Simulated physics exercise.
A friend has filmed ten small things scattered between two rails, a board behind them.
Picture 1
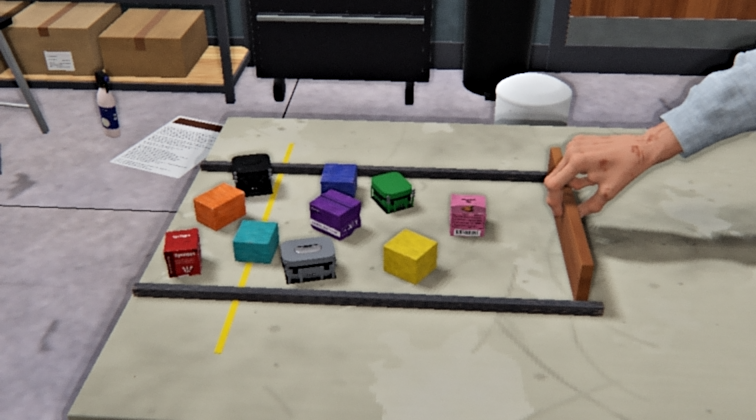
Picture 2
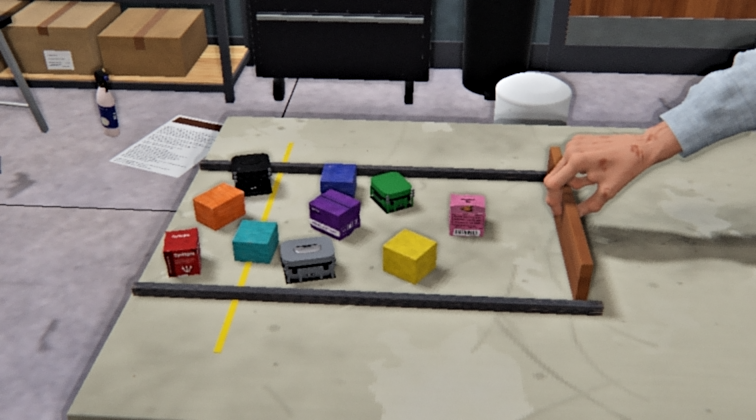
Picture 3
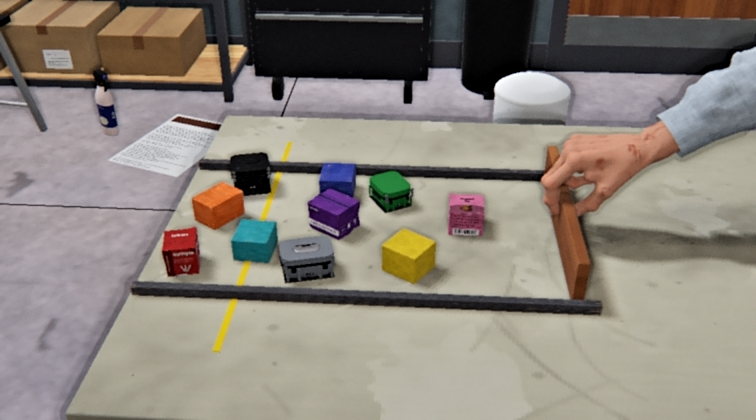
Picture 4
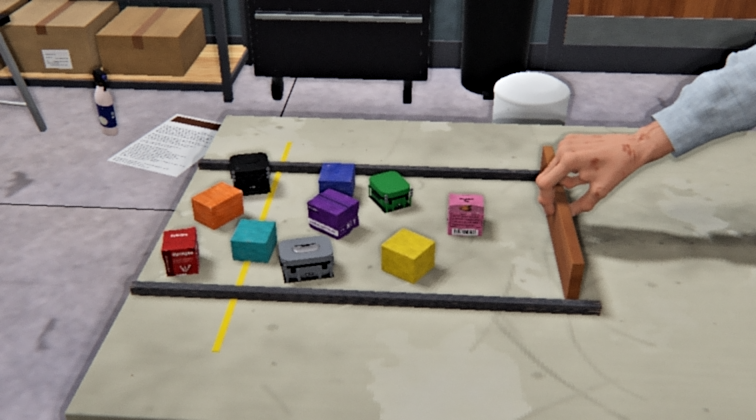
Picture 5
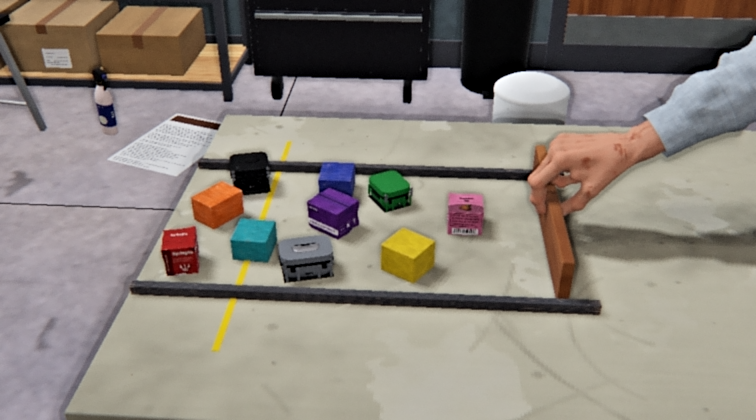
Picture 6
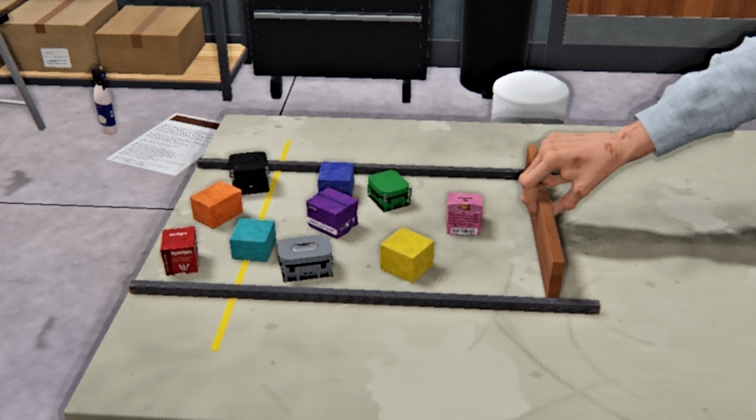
The footage shows ten small colourful boxes and blocks scattered between two dark rails on a table crossed by yellow tape, while a hand at the right slides an upright wooden board slightly left; the objects stay essentially still.
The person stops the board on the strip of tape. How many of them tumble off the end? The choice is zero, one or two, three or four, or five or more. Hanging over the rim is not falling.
Outcome: The number that fall off is one or two.
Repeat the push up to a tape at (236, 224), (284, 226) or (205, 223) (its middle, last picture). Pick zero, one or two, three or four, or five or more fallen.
In that order: Either three or four; none; 5 or more.
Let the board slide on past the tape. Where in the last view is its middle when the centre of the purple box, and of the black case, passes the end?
Near (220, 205) and (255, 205).
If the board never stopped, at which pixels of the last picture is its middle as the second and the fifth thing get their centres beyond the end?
Its middle is around (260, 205) and later (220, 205).
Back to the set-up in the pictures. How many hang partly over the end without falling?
Overhanging: 2.
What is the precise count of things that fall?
It comes to 1.
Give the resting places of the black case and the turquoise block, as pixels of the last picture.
The black case at (193, 169), the turquoise block at (214, 233).
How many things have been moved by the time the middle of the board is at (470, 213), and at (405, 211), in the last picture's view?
At the one place 1, at the other 3.
Soon after, none off yet; red box at rest near (180, 251); orange block at rest near (217, 205); black case at rest near (249, 172).
At rest, the number that fall off is one or two; fallen, red box.
